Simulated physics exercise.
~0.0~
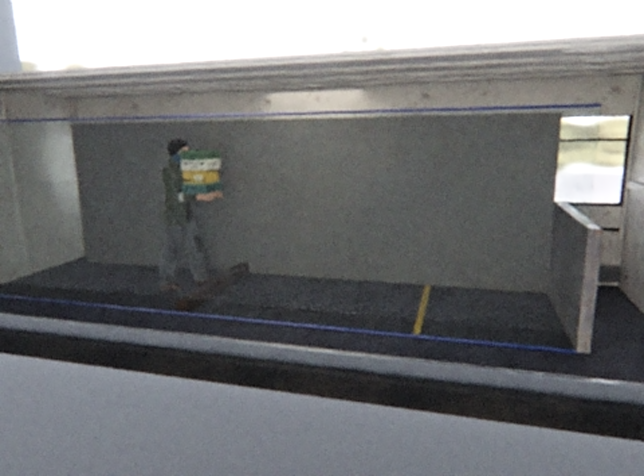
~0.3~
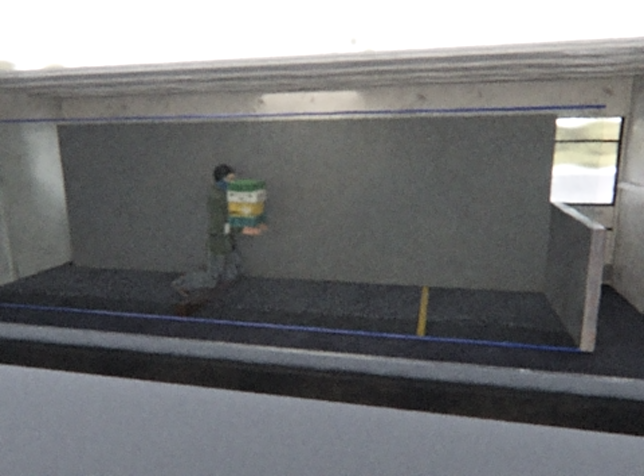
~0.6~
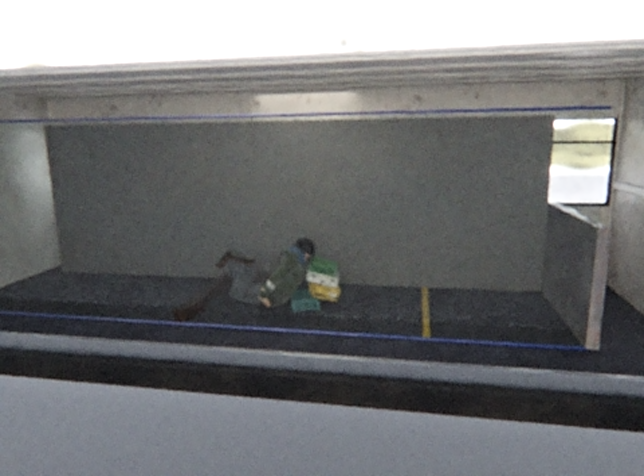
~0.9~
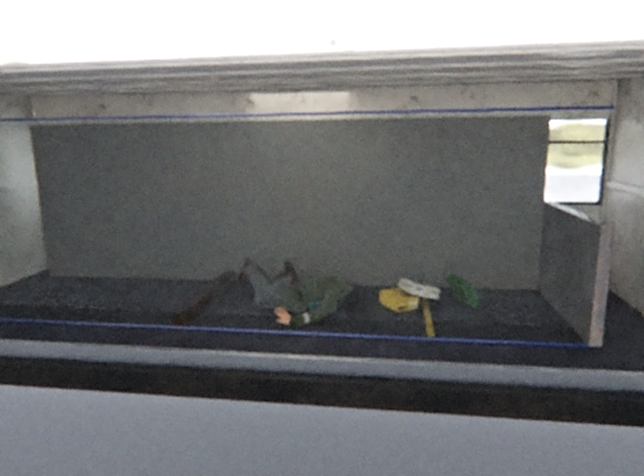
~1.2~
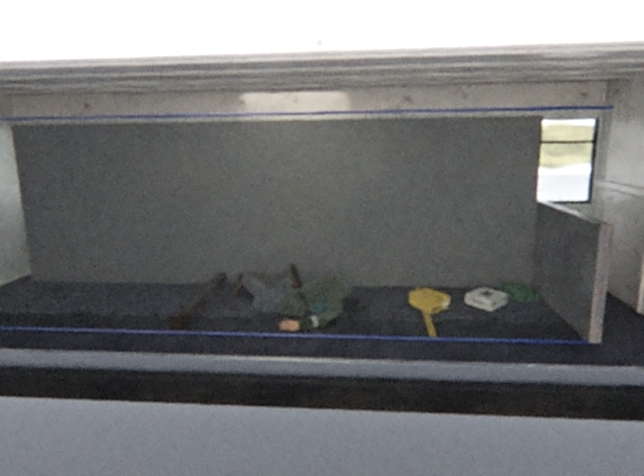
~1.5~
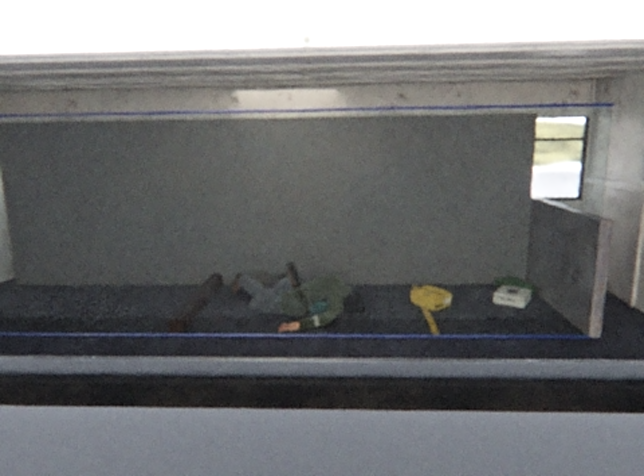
At the start, a courier in a dark cap stands toward the left of a long grey compartment, holding a stack of green, white and yellow boxes on both forearms. The courier pitches to the right, knees folding, with the boxes still stacked. The body then drops to the floor as the pile comes down in front and a teal crate lies beside it. The green, white and yellow pieces separate and slide right, while the courier lies crumpled. Finally, the courier and teal crate rest short of the yellow line, the yellow parcel lies at it, and the white toolbox and green crate end beyond it, near the low wall.
